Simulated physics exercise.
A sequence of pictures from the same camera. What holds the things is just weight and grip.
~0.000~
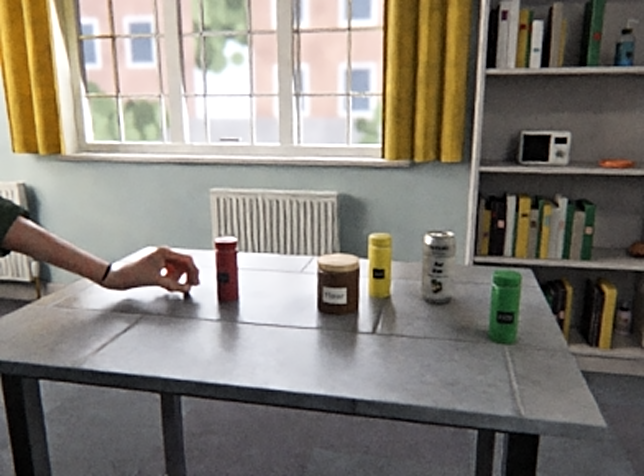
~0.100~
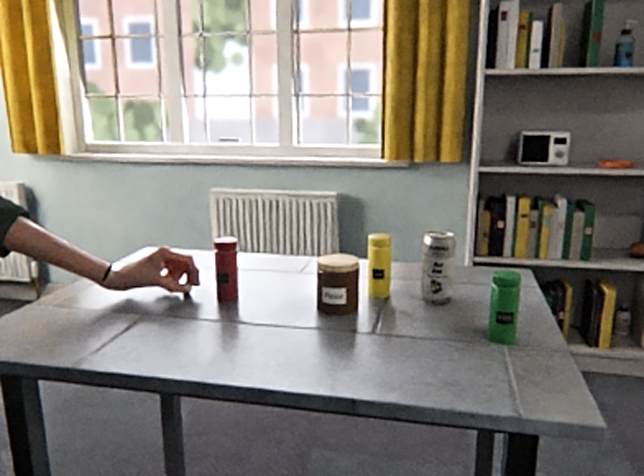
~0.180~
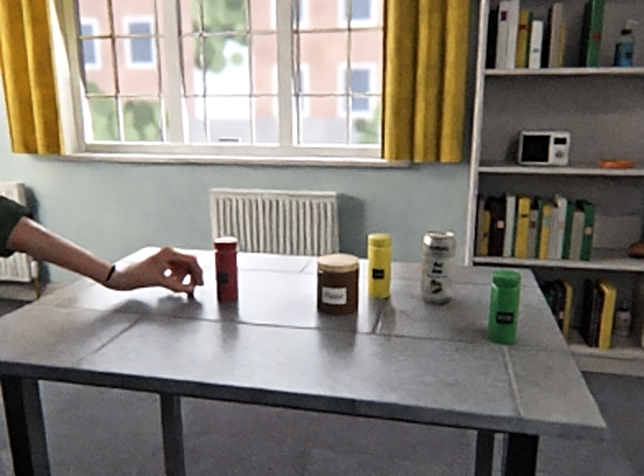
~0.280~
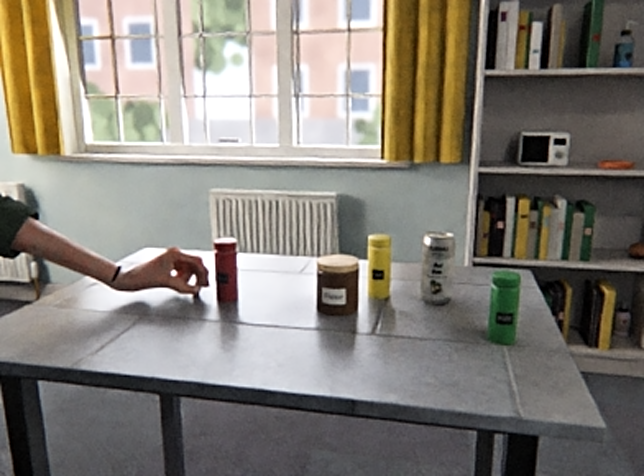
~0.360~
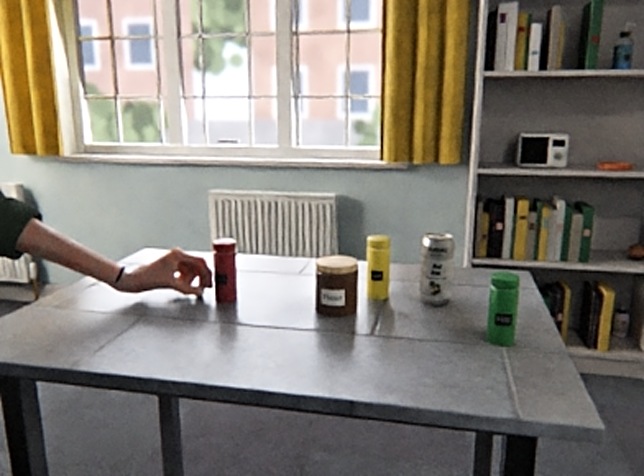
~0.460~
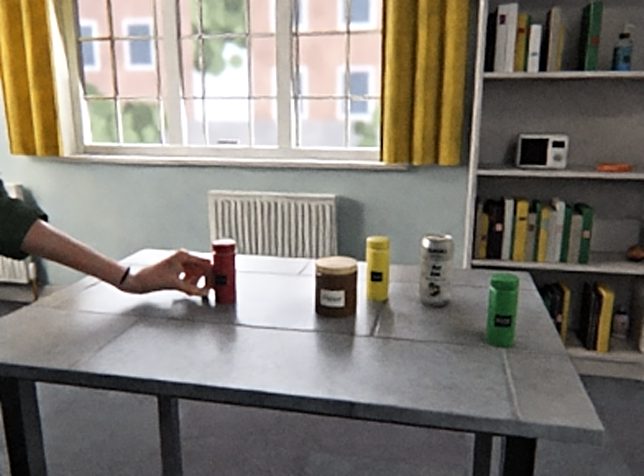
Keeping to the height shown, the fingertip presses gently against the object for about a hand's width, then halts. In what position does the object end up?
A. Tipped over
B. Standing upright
Standing upright (B).
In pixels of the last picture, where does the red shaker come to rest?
The object ends up somewhere near (286, 275).
After 0.86 s, red shaker slid about its own width near (247, 273).
After 1.26 s, red shaker slid well along near (272, 275).
At rest (2.1 s), moved from the start, red shaker. Seen from the same camera at the end, red shaker near (286, 275).
